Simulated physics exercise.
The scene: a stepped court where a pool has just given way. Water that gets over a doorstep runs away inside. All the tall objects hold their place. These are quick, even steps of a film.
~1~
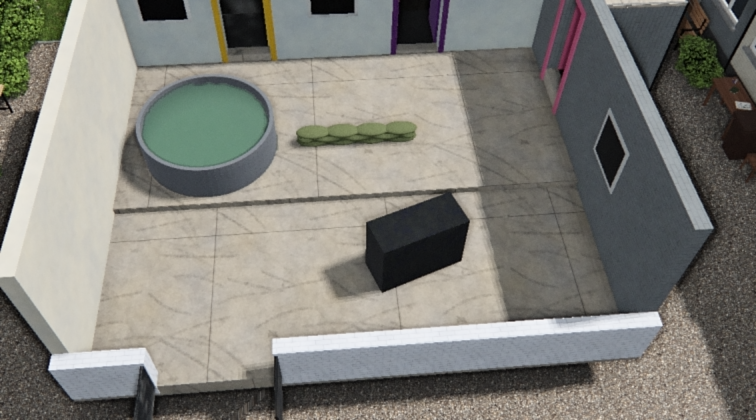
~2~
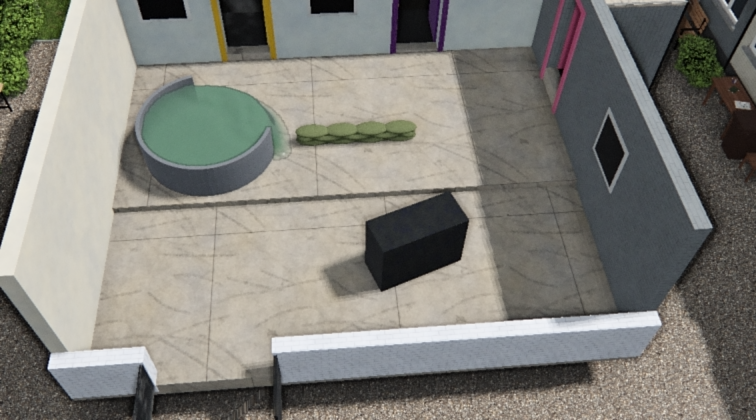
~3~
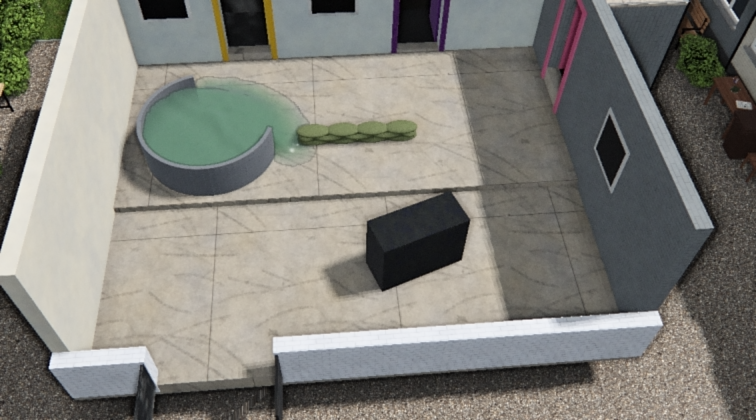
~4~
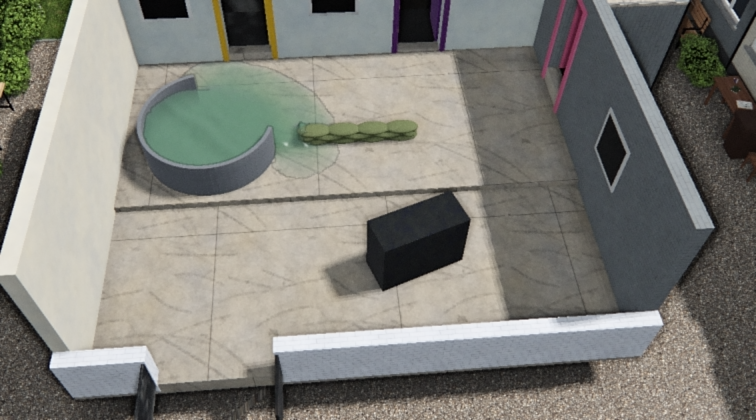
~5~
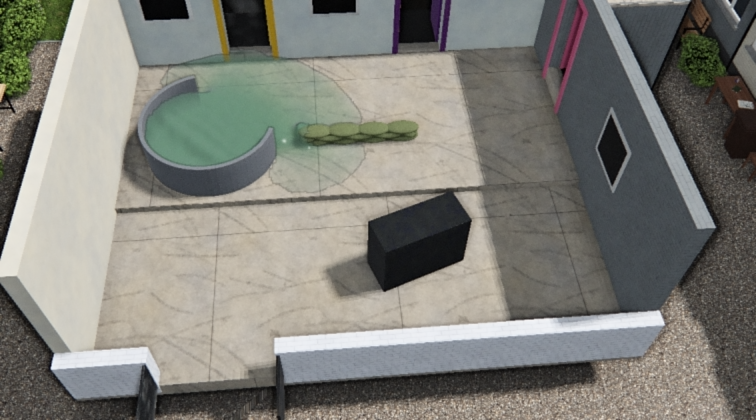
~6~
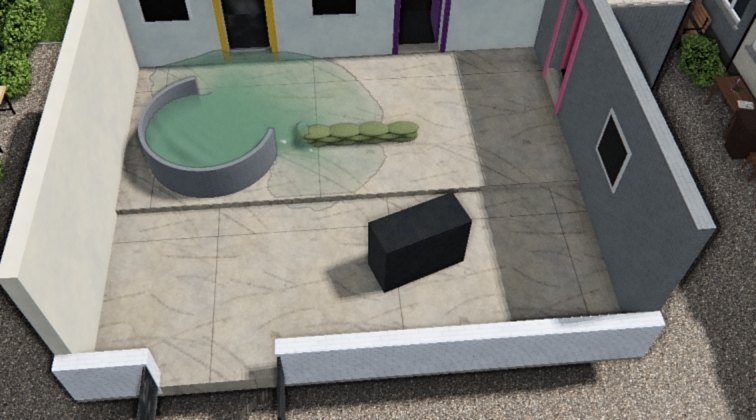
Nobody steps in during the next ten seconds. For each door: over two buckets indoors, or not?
One by one: The yellow door floods; the purple door floods; the pink door holds within the limit.
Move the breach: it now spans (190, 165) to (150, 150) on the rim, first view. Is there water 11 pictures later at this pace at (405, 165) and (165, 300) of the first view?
One after the other: Dry, wet.
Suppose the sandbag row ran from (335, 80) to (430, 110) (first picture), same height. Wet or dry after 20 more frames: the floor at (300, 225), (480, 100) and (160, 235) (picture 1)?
In that order: No water, covered, clear.
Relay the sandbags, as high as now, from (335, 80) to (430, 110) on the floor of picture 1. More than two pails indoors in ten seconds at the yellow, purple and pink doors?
One by one: Yellow lets more in; purple takes less; pink stays under.
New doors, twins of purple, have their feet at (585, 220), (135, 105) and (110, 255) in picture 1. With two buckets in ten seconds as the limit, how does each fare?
As listed: Stays under, lets more in, stays under.
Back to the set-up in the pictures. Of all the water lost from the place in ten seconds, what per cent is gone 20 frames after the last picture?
Roughly 65 per cent.
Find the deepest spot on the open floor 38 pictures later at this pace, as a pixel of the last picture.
Roughly at (601, 326).
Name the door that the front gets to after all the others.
The one in pink.
A moment on, water covers 30 % of the floor; the yellow door over two buckets in, the purple door wet at the sill, nothing in, the pink door not reached.
Next, water covers 40 % of the floor; the yellow door far over two buckets in, the purple door under two buckets in, the pink door not reached.
Then, water covers 45 % of the floor; the yellow door far over two buckets in, the purple door over two buckets in, the pink door wet at the sill, nothing in.
Later, water covers 70 % of the floor; the yellow door far over two buckets in, the purple door over two buckets in, the pink door wet at the sill, nothing in.
In the end, water covers 90 % of the floor; the yellow door far over two buckets in, the purple door over two buckets in, the pink door wet at the sill, nothing in.
